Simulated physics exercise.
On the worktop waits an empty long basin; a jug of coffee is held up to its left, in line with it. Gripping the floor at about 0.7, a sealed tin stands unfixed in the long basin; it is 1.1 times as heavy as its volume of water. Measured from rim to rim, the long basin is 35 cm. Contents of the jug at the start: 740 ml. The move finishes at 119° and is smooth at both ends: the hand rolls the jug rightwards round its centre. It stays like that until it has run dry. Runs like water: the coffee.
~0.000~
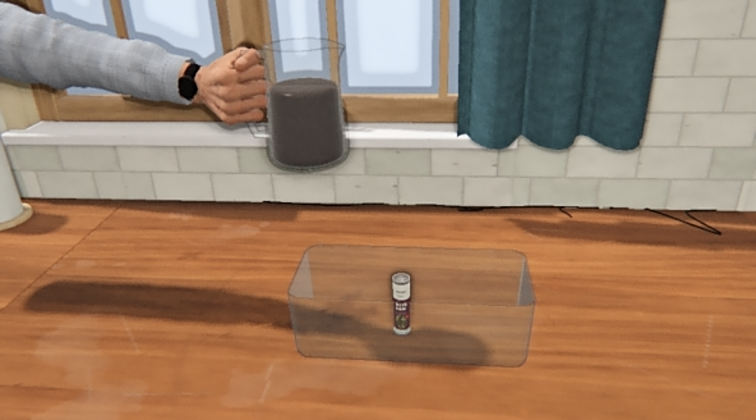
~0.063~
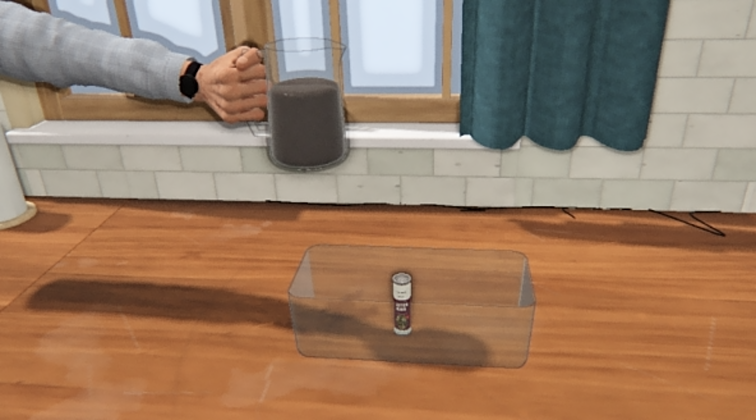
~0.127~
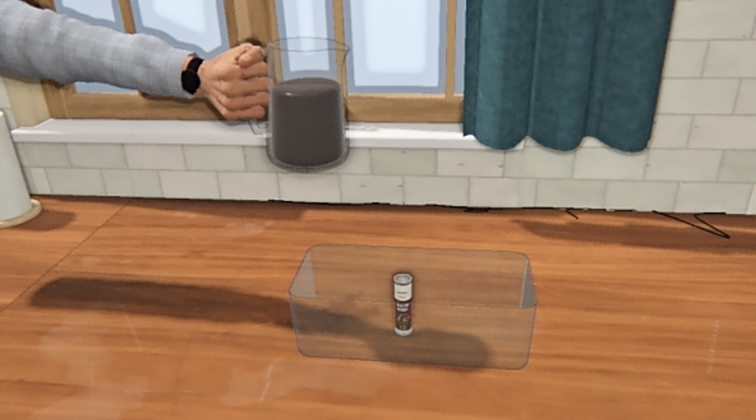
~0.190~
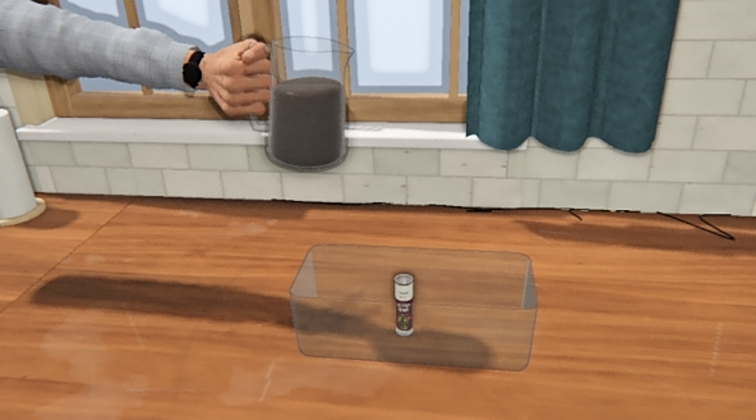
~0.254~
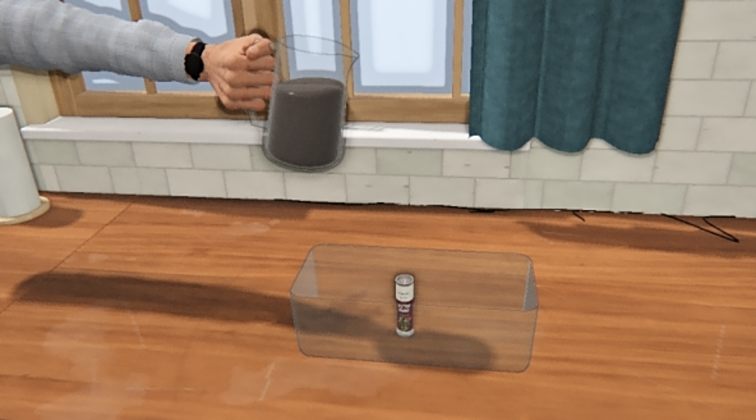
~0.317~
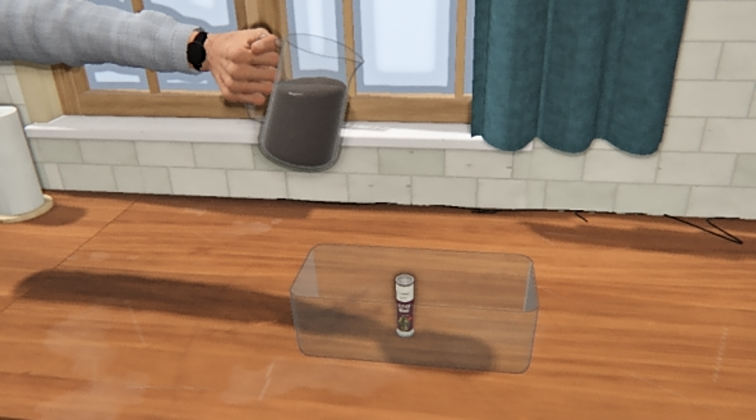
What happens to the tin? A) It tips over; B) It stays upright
B, it stays upright.
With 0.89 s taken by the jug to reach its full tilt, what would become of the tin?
Then the tin does not tip.
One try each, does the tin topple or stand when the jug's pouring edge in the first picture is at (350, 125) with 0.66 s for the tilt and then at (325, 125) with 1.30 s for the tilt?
The tin overturns the first time and overturns the second time.
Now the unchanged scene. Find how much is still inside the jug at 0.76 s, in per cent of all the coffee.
I'd put it near 94 percent.
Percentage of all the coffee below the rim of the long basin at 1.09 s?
Roughly 26 per cent.
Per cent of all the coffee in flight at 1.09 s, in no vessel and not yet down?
Around 38 percent of the liquid.
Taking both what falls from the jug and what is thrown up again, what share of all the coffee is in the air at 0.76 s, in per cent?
Some 5 % is the figure.
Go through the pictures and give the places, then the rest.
It leans 0°; its right rim is at (345, 46); the coffee meets the walls at (271, 86) and (338, 85); the long basin's rim runs from (298, 270) to (530, 278); the tin's top is at (401, 281), in the first frame.
It leans 1°; its right rim is at (346, 46); the coffee meets the walls at (272, 86) and (339, 86), in the second frame.
It leans 3°; its right rim is at (349, 48); the coffee meets the walls at (274, 86) and (340, 85), in the third frame.
It leans 6°; its right rim is at (354, 50); the coffee meets the walls at (275, 85) and (341, 85), in the fourth frame.
It leans 11°; its right rim is at (359, 55); the coffee meets the walls at (277, 86) and (345, 85), in the fifth frame.
It leans 17°; its right rim is at (364, 61); the coffee meets the walls at (276, 93) and (347, 86), in the sixth frame.
After 0.76 s the tilt is 75° and 95 per cent is still to pour; the tin stands where it began.
After 1.09 s the tilt is 111° and 36 per cent is still to pour; the tin stands where it began.
After 1.43 s the tilt is 119° and 1 per cent is still to pour; the tin stands where it began.
After 1.80 s the tilt is 119° and 0 per cent is still to pour; the tin stands where it began.
In the end the tin stands where it began.
